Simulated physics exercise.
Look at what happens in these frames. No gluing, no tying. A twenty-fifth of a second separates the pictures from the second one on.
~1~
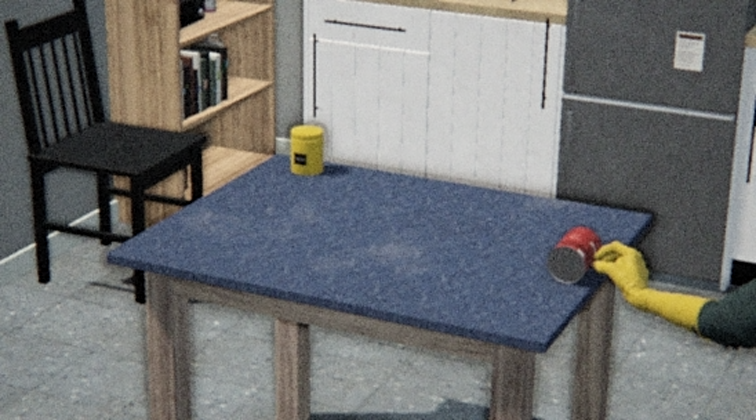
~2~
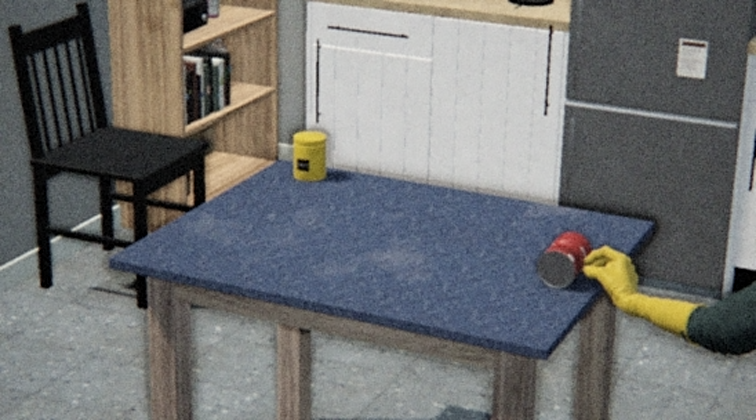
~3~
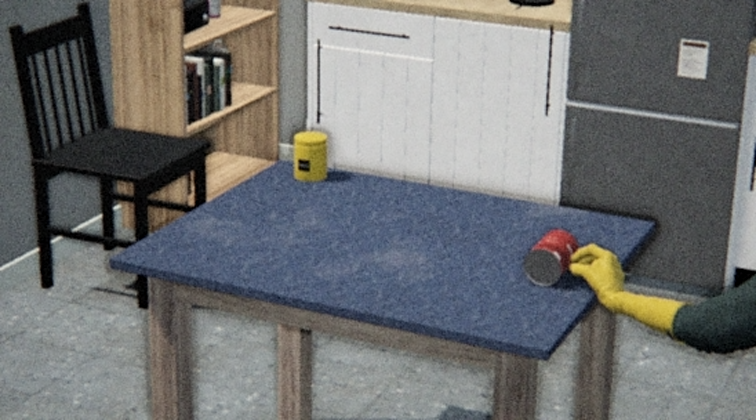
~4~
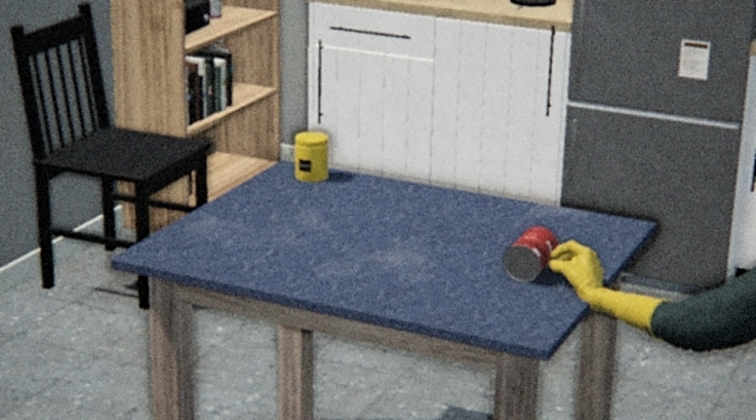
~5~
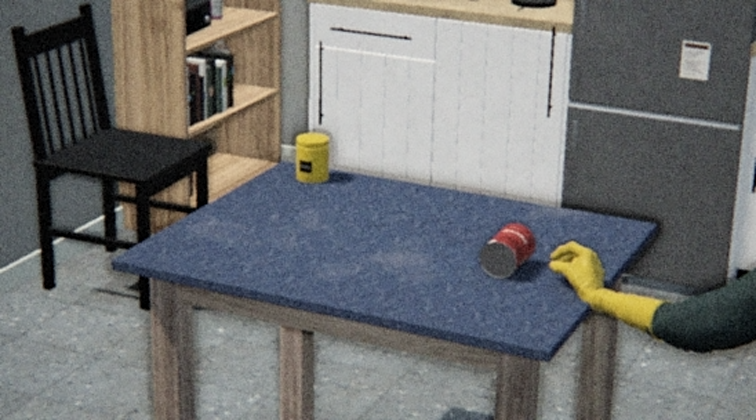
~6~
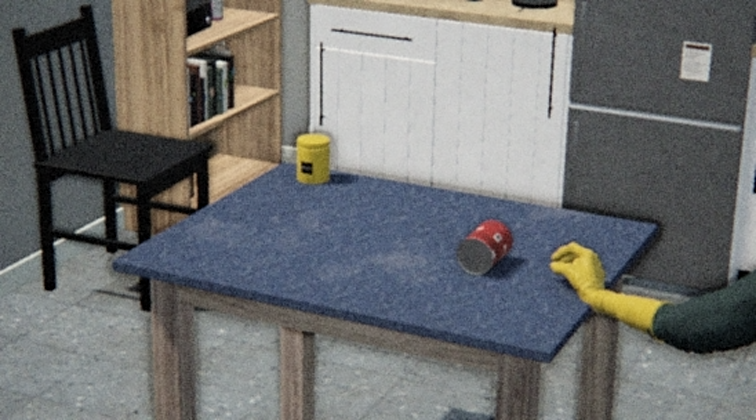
The footage shows a yellow-gloved hand moving a red tin lying on its side leftward across a blue table, then releasing it; the tin continues rolling left while the hand stays back and a yellow container stands near the far edge.
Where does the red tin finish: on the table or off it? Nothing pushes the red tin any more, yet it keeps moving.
Off it.
Then, 0.40 s later than the last frame, red tin moved well along near (270, 208).
Then, 0.80 s later than the last frame, red tin now off the table.
When it is over, off the table, red tin.
